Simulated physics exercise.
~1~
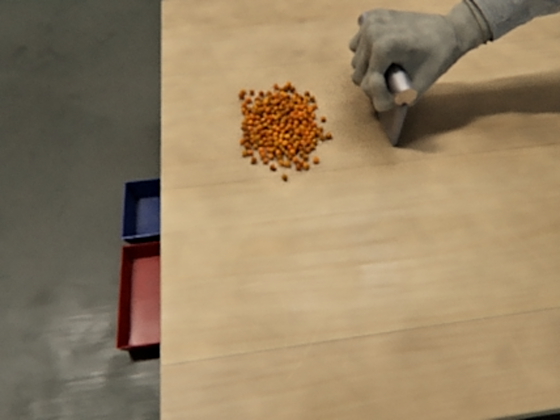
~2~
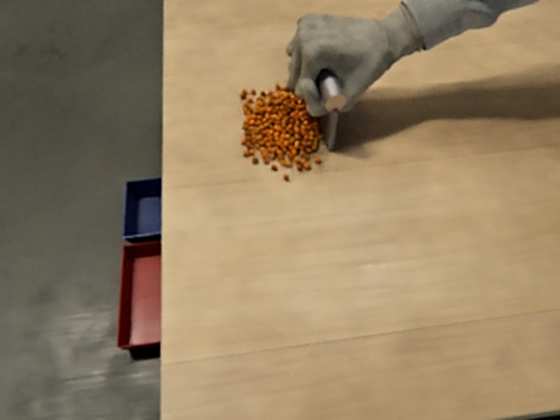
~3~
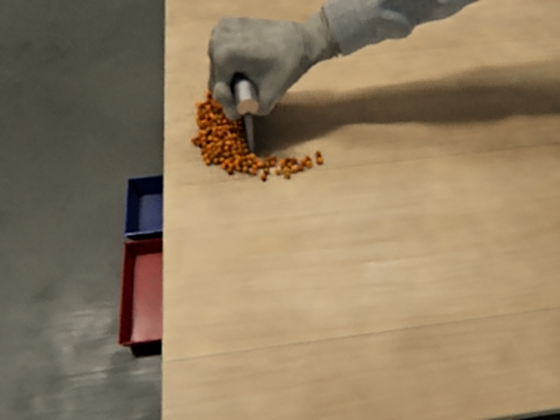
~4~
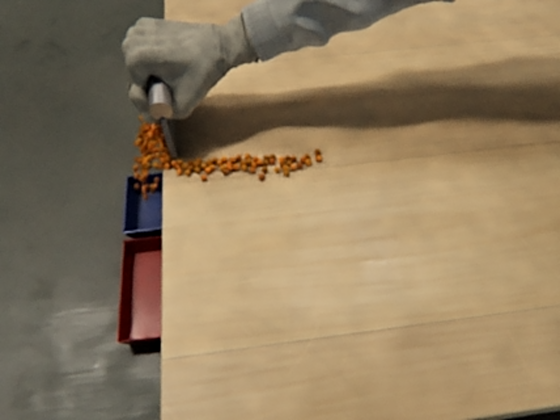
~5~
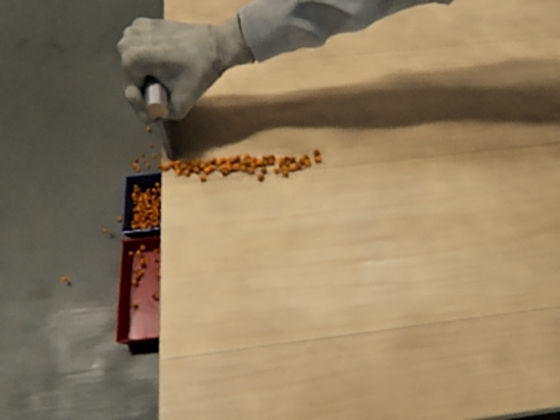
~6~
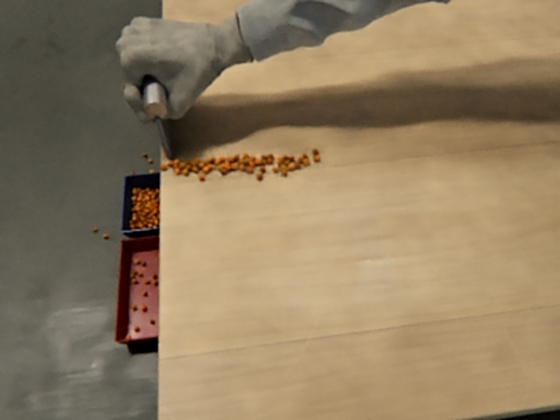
A gloved hand pushed a pile of orange kernels left across a wooden table with a scraper, leaving a trail behind. At the edge, many dropped into the blue tin, fewer into the red one, and a few missed both.
